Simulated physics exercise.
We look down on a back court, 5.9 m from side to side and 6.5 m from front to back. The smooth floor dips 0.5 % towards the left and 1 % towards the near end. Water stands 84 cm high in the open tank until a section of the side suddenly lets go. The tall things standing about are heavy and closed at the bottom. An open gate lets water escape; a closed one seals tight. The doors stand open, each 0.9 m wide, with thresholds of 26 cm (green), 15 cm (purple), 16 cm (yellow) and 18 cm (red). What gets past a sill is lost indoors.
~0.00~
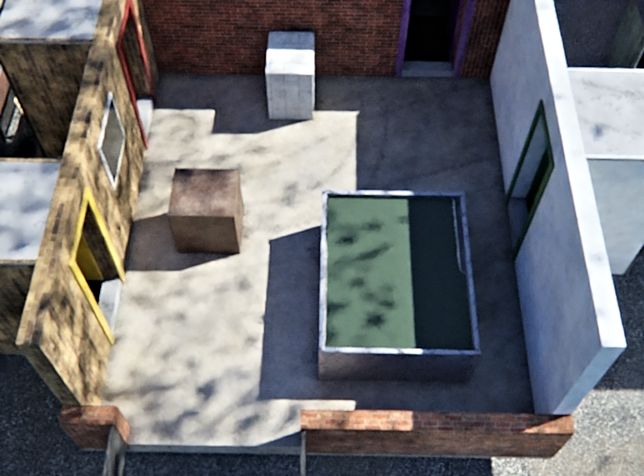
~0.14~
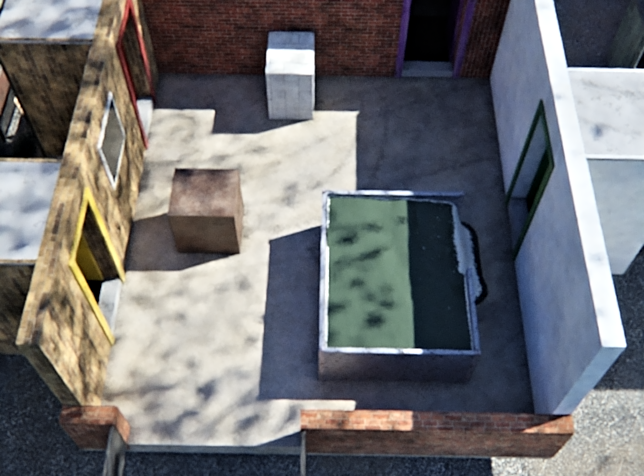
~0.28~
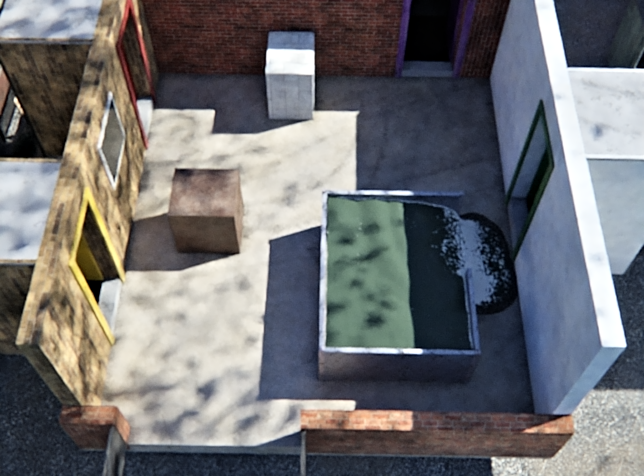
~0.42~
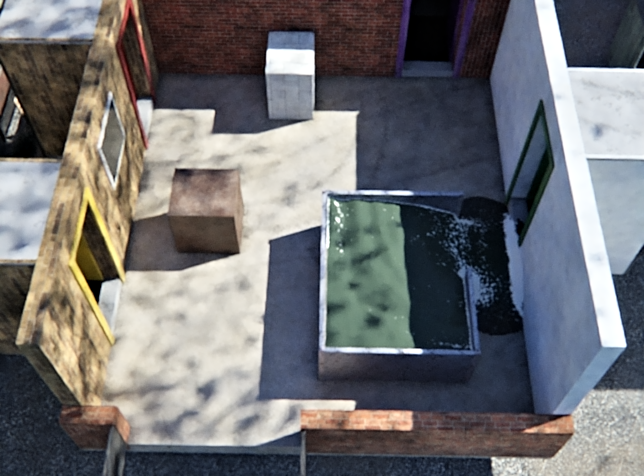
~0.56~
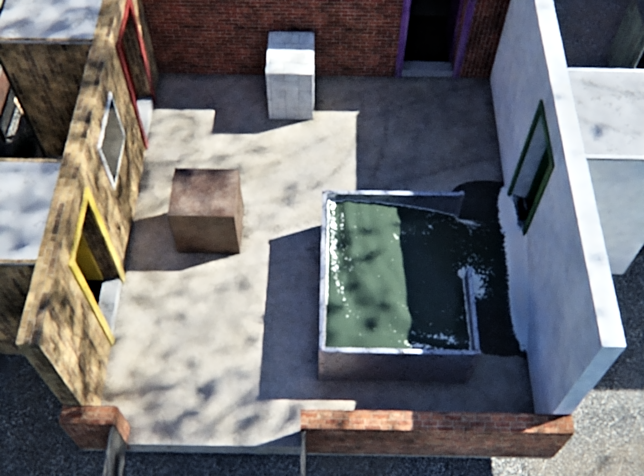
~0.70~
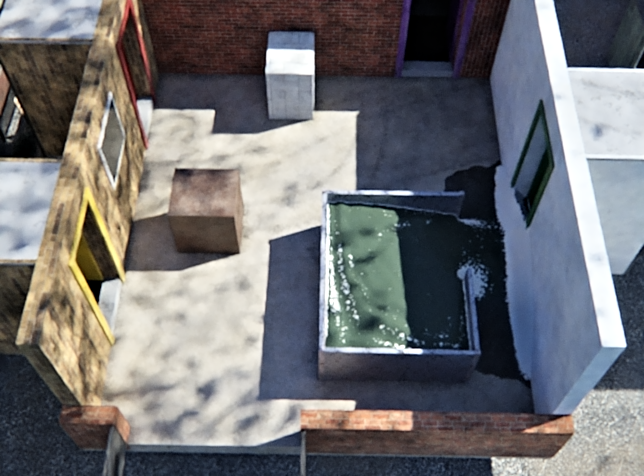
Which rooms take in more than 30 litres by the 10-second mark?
Within that time: At the green door it goes over the limit; at the purple door it goes over the limit; at the yellow door it stays under the limit; at the red door it stays under the limit.
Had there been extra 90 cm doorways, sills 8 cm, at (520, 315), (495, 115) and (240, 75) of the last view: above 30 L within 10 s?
In turn: Over, above, not over.
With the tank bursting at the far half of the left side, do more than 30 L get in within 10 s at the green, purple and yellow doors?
Then: Green not over, purple not over, yellow above.
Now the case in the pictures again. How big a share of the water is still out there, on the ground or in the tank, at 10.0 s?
Roughly 76 in a hundred.
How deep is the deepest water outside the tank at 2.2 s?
About 49 cm.
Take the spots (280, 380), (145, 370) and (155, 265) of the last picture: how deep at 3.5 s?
Roughly 4, 3 and 0 cm, in turn.
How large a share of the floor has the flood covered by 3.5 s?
Some 55 per cent of it.
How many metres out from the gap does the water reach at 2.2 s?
Roughly 4.0 m.
After 1.4 s water covers 20 % of the floor and is deepest (63 cm) near (506, 259); green door 52 cm at the sill, 120 L in, purple door not reached, yellow door not reached, red door not reached.
After 2.2 s water covers 35 % of the floor and is deepest (49 cm) near (507, 269); green door 43 cm at the sill, 254 L in, purple door 28 cm at the sill, 16 L in, yellow door not reached, red door not reached.
After 3.5 s water covers 55 % of the floor and is deepest (34 cm) near (507, 269); green door 30 cm at the sill, 323 L in, purple door 23 cm at the sill, 71 L in, yellow door not reached, red door not reached.
After 6.0 s water covers 85 % of the floor and is deepest (24 cm) near (528, 433); green door 19 cm at the sill, 332 L in, purple door 14 cm at the sill, 99 L in, yellow door 10 cm at the sill, 0 L in, red door 5 cm at the sill, 0 L in.
After 10.0 s water covers 95 % of the floor and is deepest (15 cm) near (515, 432); green door 11 cm at the sill, 332 L in, purple door 9 cm at the sill, 99 L in, yellow door 6 cm at the sill, 0 L in, red door 6 cm at the sill, 0 L in.
